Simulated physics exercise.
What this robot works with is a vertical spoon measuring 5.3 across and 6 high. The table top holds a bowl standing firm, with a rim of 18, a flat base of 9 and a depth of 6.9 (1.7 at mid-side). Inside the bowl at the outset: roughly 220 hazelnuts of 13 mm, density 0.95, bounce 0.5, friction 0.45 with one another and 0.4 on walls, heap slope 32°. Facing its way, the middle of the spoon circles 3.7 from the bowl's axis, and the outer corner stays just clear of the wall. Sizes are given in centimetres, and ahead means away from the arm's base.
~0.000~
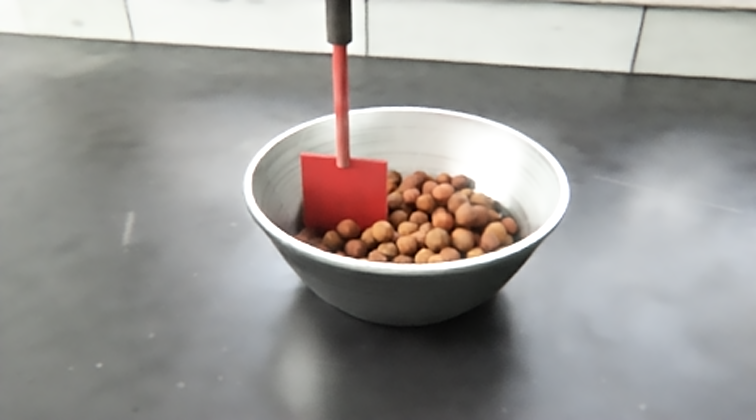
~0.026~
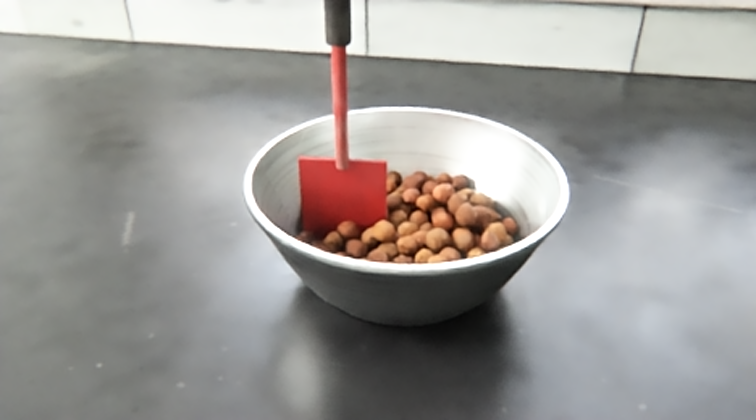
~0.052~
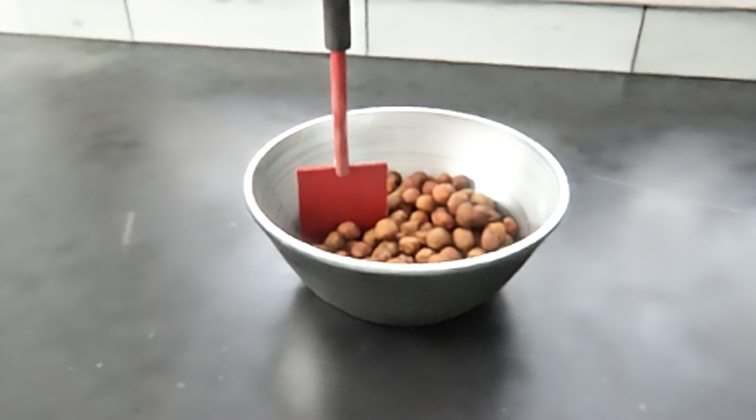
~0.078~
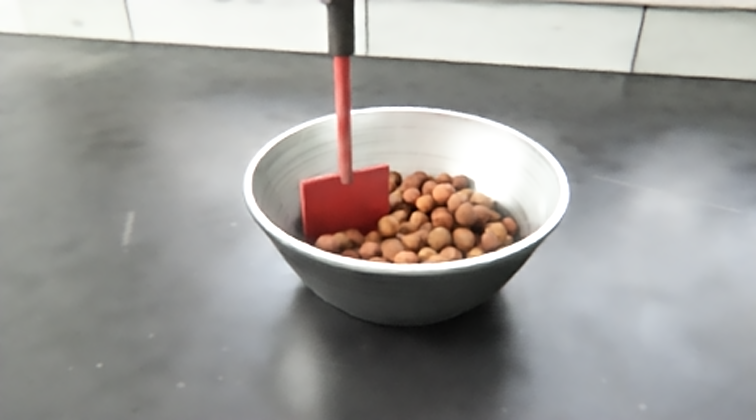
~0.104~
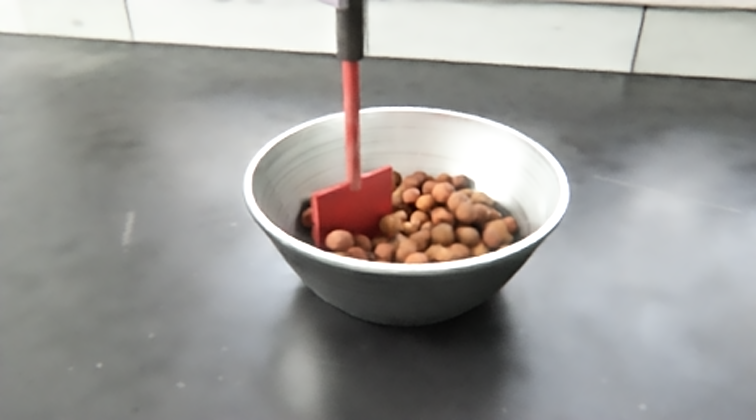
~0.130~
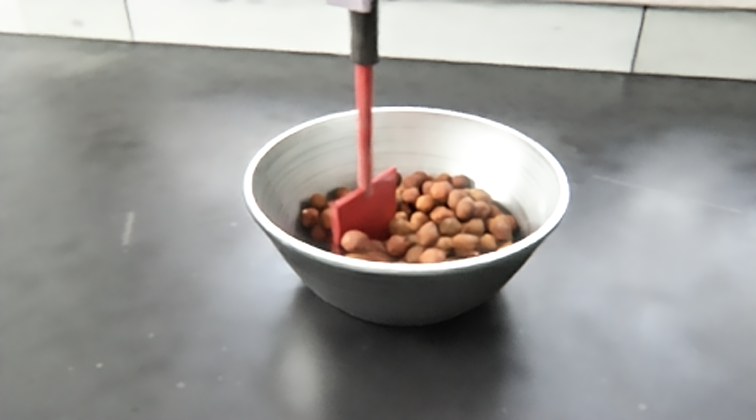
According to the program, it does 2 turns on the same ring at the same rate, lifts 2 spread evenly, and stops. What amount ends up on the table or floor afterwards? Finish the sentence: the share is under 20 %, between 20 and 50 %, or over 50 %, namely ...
The share is under 20 %.
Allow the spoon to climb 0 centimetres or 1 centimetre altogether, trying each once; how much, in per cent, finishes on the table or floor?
Close to 15 and 15 percent, in that order.
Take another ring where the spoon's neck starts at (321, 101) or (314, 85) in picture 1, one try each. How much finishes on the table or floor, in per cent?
0 and 0 %.
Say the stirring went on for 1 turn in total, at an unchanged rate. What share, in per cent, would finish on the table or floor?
Roughly 5 per cent.
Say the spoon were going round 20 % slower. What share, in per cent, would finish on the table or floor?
It would come to around 5 percent.
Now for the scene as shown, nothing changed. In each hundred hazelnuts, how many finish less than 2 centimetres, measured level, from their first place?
Something close to 5 percent, I'd say.
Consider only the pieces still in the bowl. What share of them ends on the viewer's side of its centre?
I'd put it near 50 per cent.
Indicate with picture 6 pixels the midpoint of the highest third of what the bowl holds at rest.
In the final view it lies around (354, 215).
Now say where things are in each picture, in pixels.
In the first frame, spoon neck at (343, 135), 0° round; upper third of the load around (426, 228), from x 300 to 510, top at y 180; 220 in the bowl.
In the second frame, spoon neck at (342, 136), 5° round; upper third of the load around (419, 228), from x 300 to 510, top at y 180.
In the third frame, spoon neck at (341, 142), 18° round; upper third of the load around (418, 231), from x 300 to 510, top at y 180.
In the fourth frame, spoon neck at (345, 149), 33° round; upper third of the load around (416, 242), from x 300 to 510, top at y 180.
In the fifth frame, spoon neck at (353, 156), 48° round; upper third of the load around (417, 242), from x 305 to 510, top at y 180.
In the sixth frame, spoon neck at (366, 161), 63° round; upper third of the load around (428, 245), from x 310 to 510, top at y 180; 220 in the bowl.
By 0.58 s, 321° round, highest piece 9 above the table; 215 in the bowl, 3 on the table or floor, 2 in flight or on the tool.
By 1.03 s, 219° round, highest piece 7 above the table; 209 in the bowl, 10 on the table or floor, 1 in flight or on the tool.
By 1.45 s, 0° round, highest piece 5 above the table; 209 in the bowl, 11 on the table or floor.
By 2.15 s, 0° round, highest piece 5 above the table; 209 in the bowl, 11 on the table or floor.
Final count, 209 in the bowl, 11 on the table or floor. That is 5 % on the table or floor.
